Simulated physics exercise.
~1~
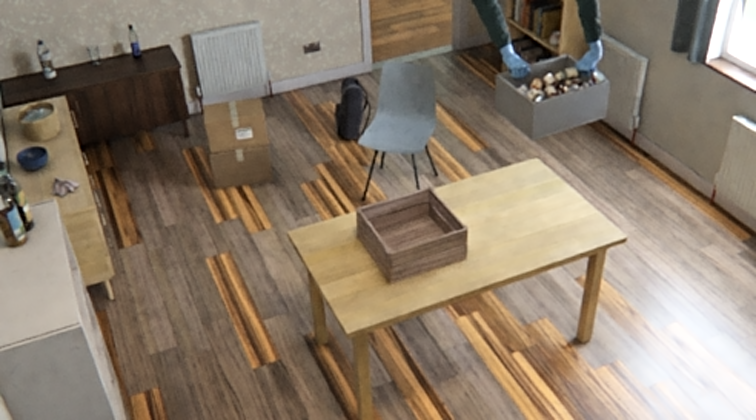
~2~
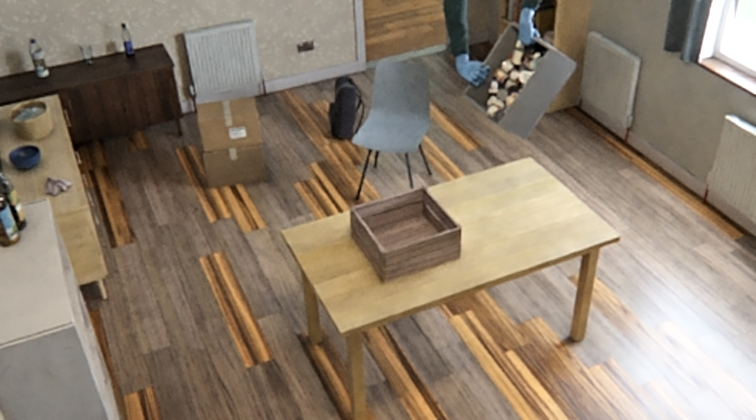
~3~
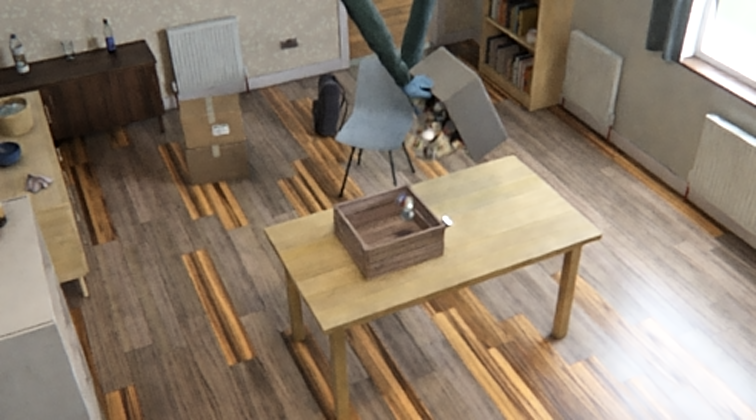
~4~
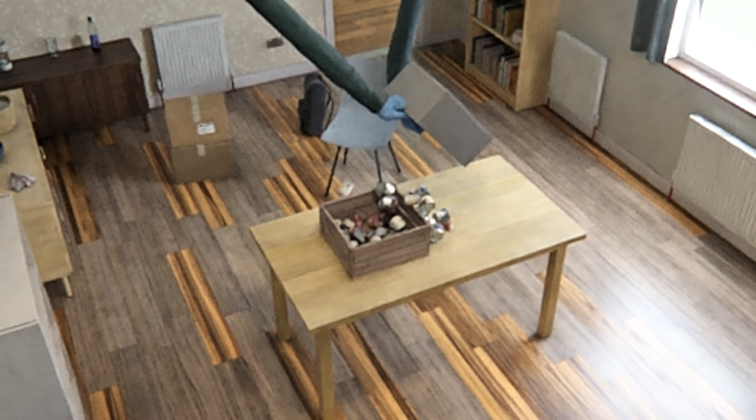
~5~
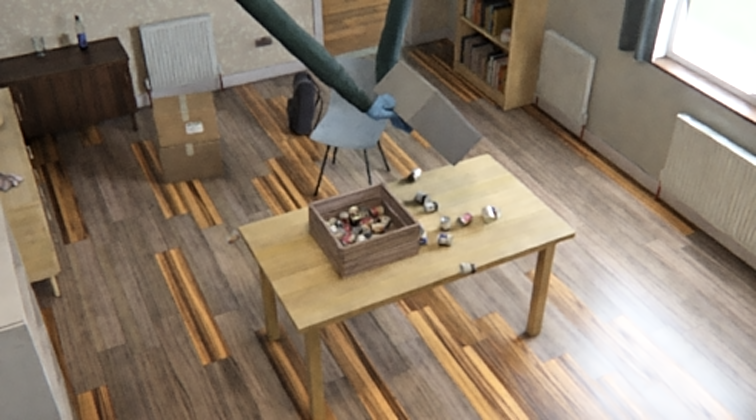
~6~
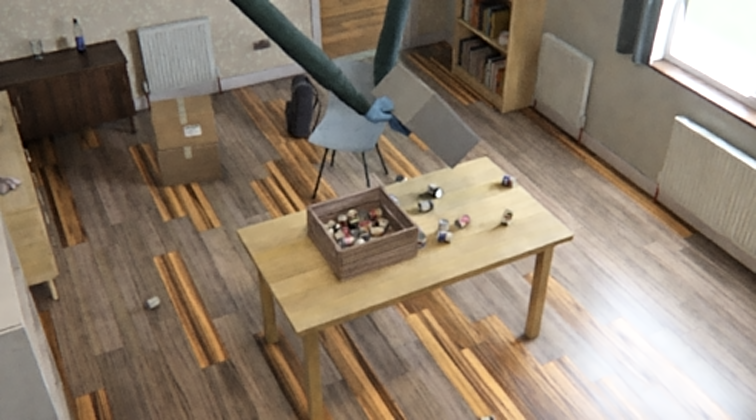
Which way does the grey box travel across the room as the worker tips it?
The grey box moves to the left, away from the bookcase and toward the chair and the far side of the table.
A worker in dark green sleeves and blue gloves holds a grey box full of small tins near a bookcase, in a wood-floored room seen from high above. An empty brown wooden box sits on a pale table in the foreground, with a grey chair behind it. The worker tips the grey box and brings it left toward the table. Tins tumble out, filling part of the wooden box while others spill beside it. Some roll across the tabletop and a few drop to the floor. Finally, most tins lie in the wooden box, with several scattered outside.
